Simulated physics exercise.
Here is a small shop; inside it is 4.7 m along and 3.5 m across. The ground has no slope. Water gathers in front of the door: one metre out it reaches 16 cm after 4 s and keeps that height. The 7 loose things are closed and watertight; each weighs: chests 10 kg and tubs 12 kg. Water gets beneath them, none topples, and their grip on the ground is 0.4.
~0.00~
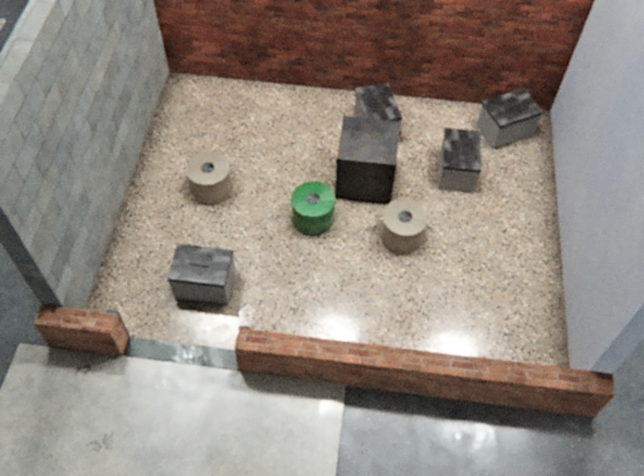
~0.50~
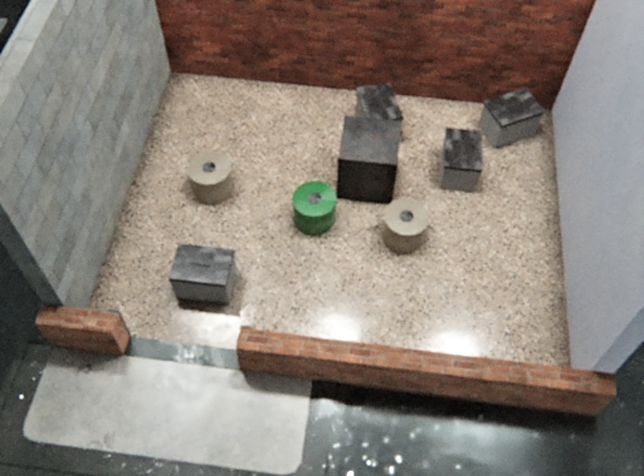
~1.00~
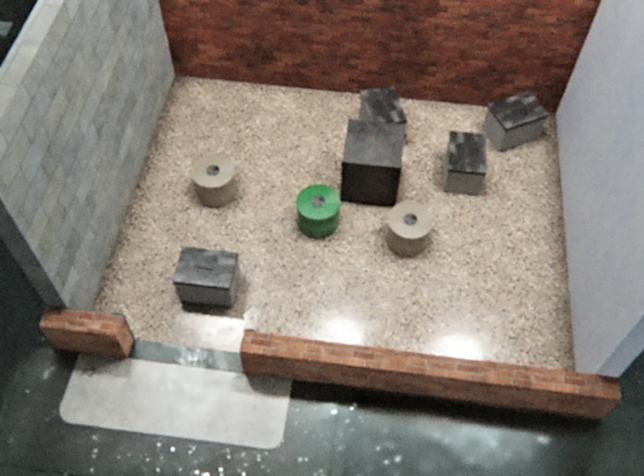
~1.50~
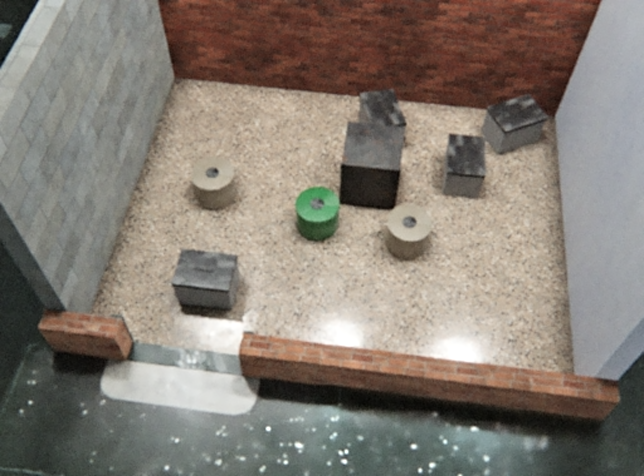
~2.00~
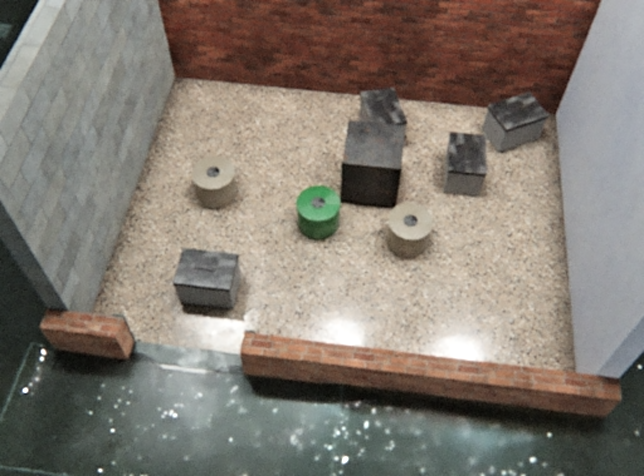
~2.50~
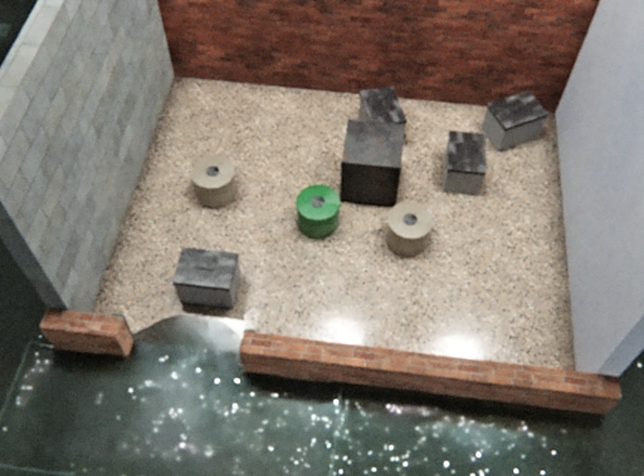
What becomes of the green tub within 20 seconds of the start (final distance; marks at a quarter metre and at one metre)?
The green tub slides a little.
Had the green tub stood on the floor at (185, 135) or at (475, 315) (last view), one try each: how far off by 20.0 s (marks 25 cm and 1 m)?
In turn: It ends far away; it ends far away.
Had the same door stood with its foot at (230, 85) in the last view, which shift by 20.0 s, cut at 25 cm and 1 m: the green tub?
In that case the green tub gets carried off.
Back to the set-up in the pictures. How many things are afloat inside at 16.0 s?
At that moment 5.
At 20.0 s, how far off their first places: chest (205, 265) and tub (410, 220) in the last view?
In that order: 200 cm, 100 cm.
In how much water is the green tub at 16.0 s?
Roughly 7 cm.
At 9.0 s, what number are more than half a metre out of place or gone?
By then 2.
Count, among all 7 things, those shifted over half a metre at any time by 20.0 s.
I count 7.
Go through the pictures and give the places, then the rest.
The first frame shows the green tub at (313, 199), on the bottom; water covers 0.0 m2; 0 of 7 have shifted.
The second frame shows the green tub at (314, 198) rests on the ground; water covers 0.0 m2; 0 of 7 have shifted.
The third frame shows the green tub at (318, 202), on the bottom; water covers 0.0 m2; 0 of 7 have shifted.
The fourth frame shows the green tub at (317, 204) rests on the ground; 0.0 m2 under water; 0 of 7 have shifted.
The fifth frame shows the green tub at (318, 203) rests on the ground; water covers 0.0 m2; 0 of 7 have shifted.
The sixth frame shows the green tub at (318, 202), on the bottom; water covers 0.2 m2; 0 of 7 have shifted.
After 4.0 s the green tub is near (318, 202), 0.0 m from its start, aground; 0 afloat.
After 9.0 s the green tub is near (329, 195), 0.1 m from its start, aground; 1 afloat.
After 16.0 s the green tub is near (354, 270), 0.9 m from its start, aground; 5 afloat.
After 20.0 s the green tub is near (282, 170), 0.6 m from its start, afloat; 7 afloat.
